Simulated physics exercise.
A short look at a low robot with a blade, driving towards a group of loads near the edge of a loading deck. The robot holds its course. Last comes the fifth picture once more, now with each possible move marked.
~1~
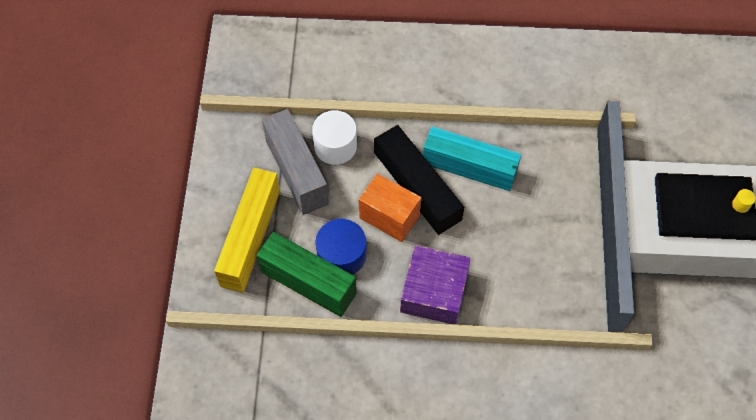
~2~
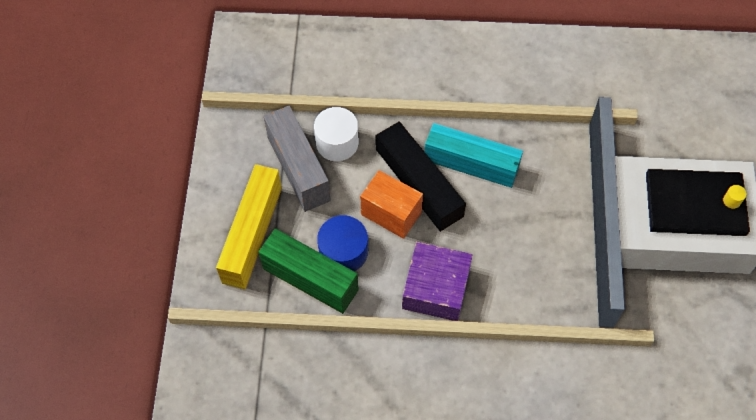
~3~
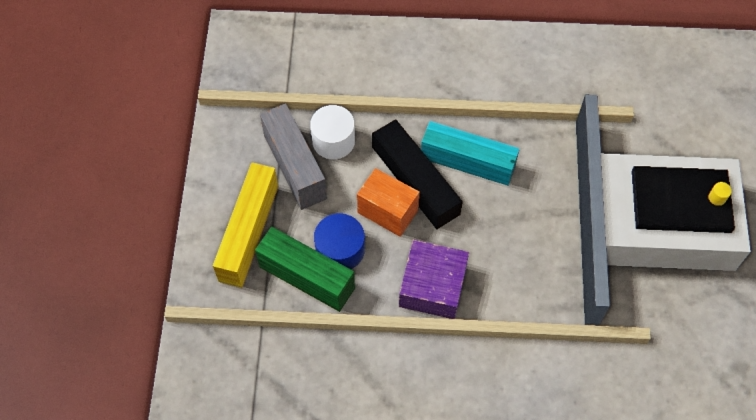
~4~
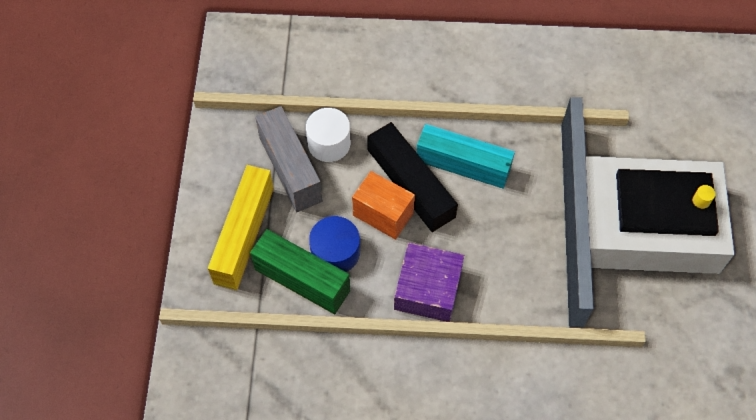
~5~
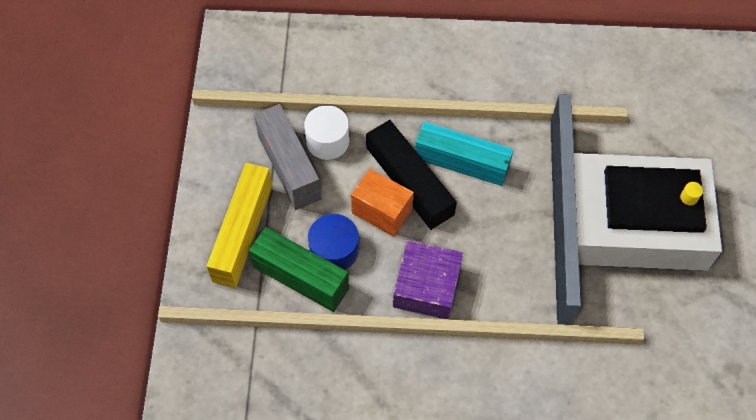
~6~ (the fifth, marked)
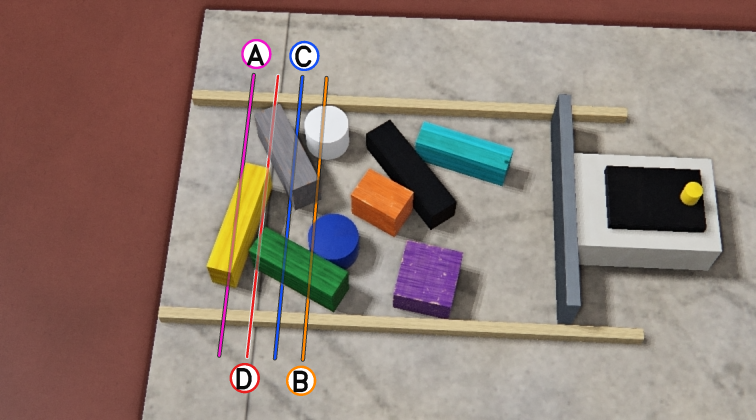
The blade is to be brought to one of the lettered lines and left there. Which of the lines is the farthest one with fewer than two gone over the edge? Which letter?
As far as mark C.
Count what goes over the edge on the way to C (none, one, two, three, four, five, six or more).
In all, one.
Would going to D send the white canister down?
No.
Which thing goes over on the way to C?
The yellow stick.
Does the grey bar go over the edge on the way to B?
No.
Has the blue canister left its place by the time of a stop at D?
Yes.
On the marked copy, A at (238, 206); B at (316, 209); C at (290, 208); D at (264, 207).
With C. Early on, robot (545, 193); turquoise stick (412, 145); black stick (401, 179).
Further on, robot (446, 189); yellow stick (223, 221); green stick (248, 279).
At the end, robot (369, 186); yellow stick over the edge; green stick (171, 290); one fallen.
As for the rest, A drops four; B is within the limit but short; D drops three.
